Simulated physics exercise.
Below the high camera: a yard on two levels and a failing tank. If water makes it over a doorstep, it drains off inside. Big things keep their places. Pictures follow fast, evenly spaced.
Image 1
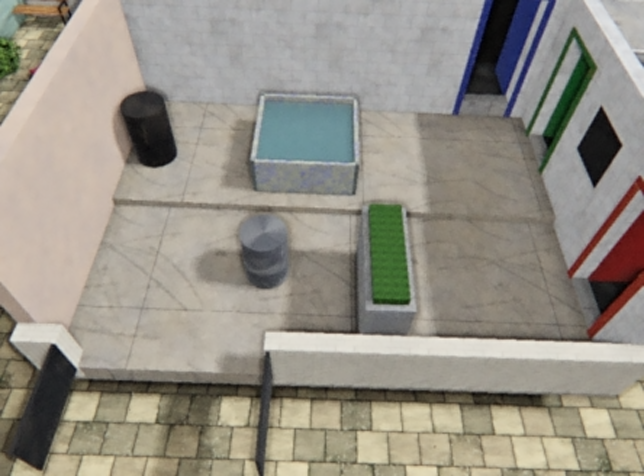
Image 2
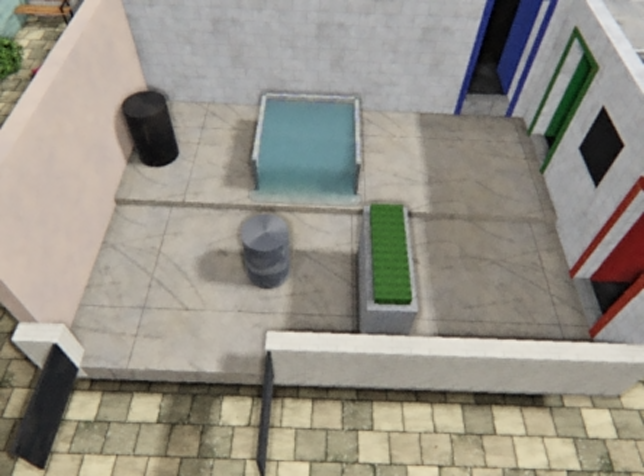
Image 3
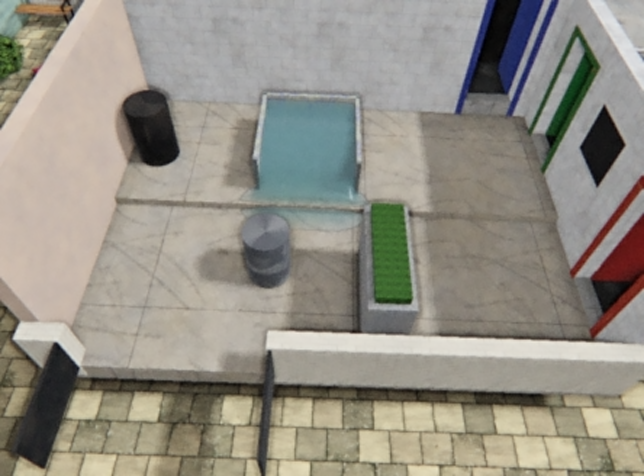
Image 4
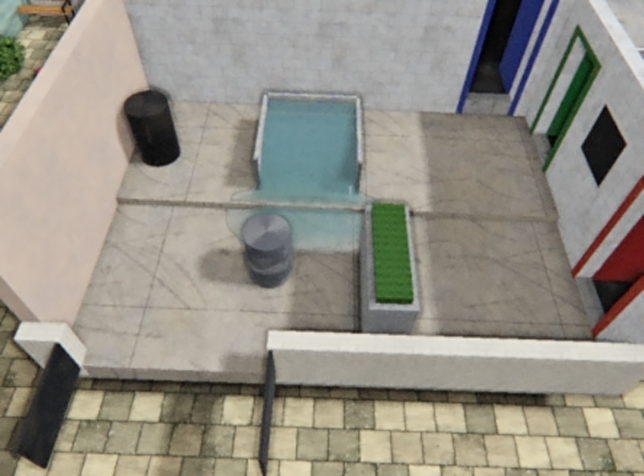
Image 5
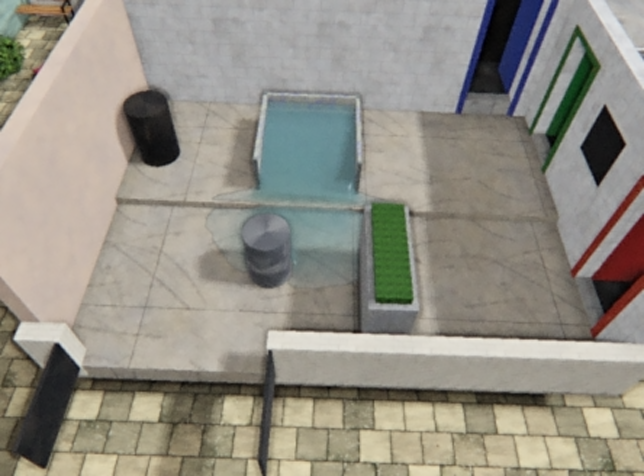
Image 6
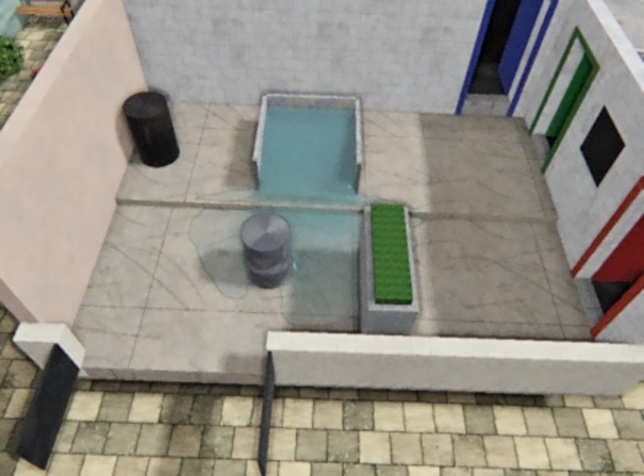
In a walled yard on two levels, a raised tank of blue-green water stands whole and still against the back wall. Its front side gives way and water pours out, crosses the step, then spreads thinly around the grey drum and along the green-topped planter towards the low white wall.
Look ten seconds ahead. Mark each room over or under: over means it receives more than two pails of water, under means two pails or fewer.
Green door - under; blue door - under; red door - over.
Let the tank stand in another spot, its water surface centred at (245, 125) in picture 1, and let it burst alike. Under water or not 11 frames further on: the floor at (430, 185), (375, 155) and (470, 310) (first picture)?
Spared, spared, spared.
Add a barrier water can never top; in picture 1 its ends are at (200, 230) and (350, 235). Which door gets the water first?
The red one.
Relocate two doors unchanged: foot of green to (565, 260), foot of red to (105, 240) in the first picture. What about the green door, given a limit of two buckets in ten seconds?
Looks like the green one never reaches the limit.
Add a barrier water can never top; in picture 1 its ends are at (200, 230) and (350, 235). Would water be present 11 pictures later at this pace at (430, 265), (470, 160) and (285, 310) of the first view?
Taking the points in order - wetted, unwetted, unwetted.
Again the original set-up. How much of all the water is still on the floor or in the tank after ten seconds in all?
I reckon around 56 in a hundred.
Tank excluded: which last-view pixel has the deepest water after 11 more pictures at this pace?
Deepest spot: Near (345, 347).
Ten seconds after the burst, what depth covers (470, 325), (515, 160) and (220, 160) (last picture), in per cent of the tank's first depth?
Approx. values, in order: 8 %, 0 %, 0 %.
A moment on, water covers 25 % of the floor; the green door not reached, the blue door not reached, the red door not reached.
Next, water covers 45 % of the floor; the green door not reached, the blue door not reached, the red door not reached.
Then, water covers 50 % of the floor; the green door not reached, the blue door not reached, the red door under two buckets in.
Later, water covers 50 % of the floor; the green door not reached, the blue door not reached, the red door over two buckets in.
In the end, water covers 55 % of the floor; the green door not reached, the blue door not reached, the red door over two buckets in.
